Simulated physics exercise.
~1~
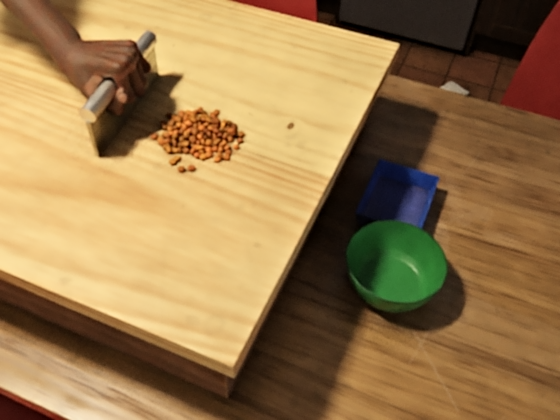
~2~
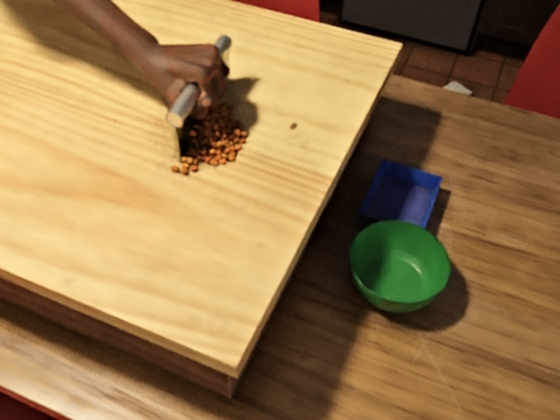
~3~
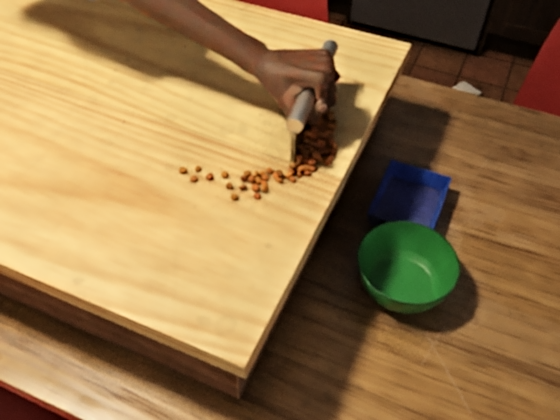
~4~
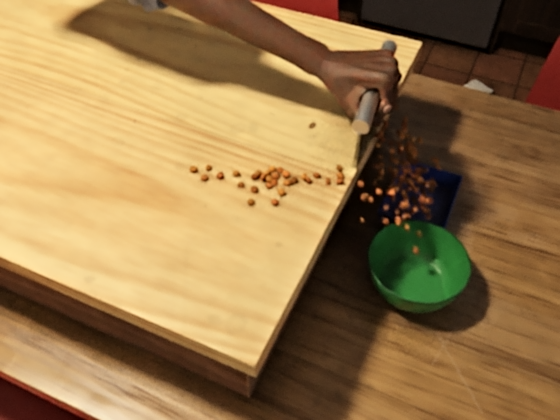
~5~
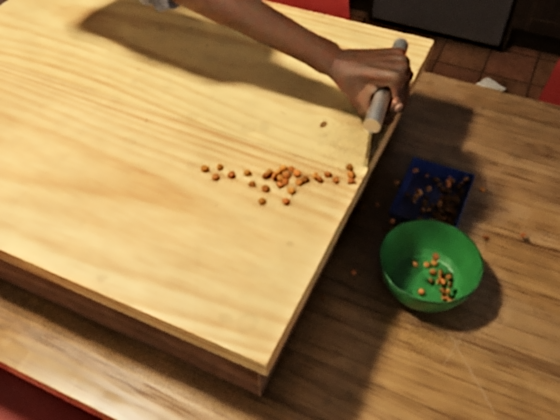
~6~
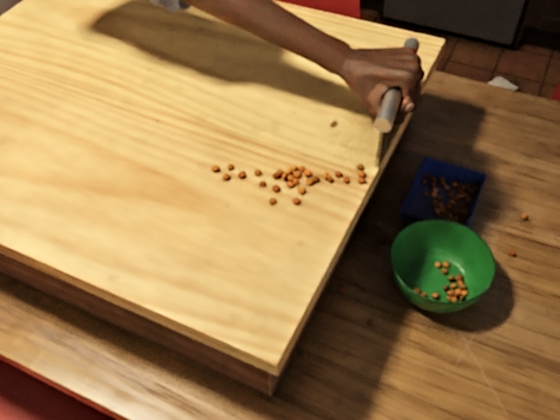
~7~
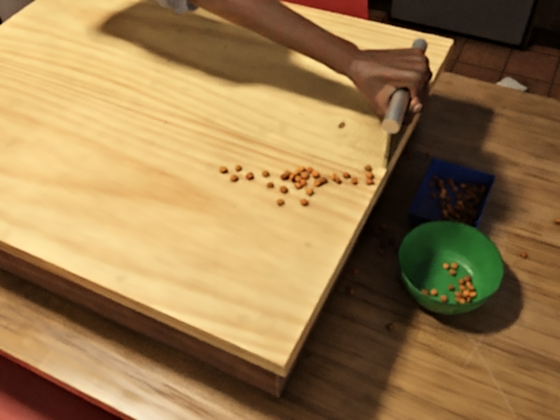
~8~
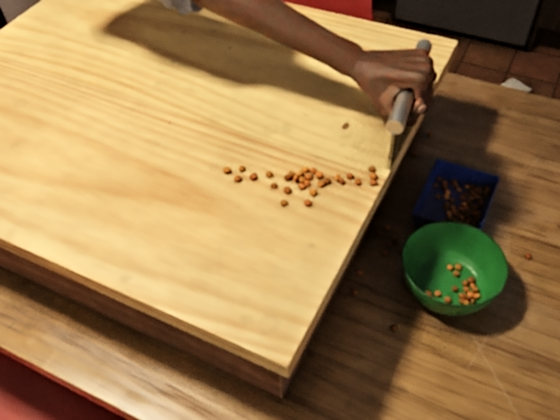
Hand pushing brown pellets rightward with a scraper over a wooden board's edge, most landing in a blue tin, some in a green bowl.
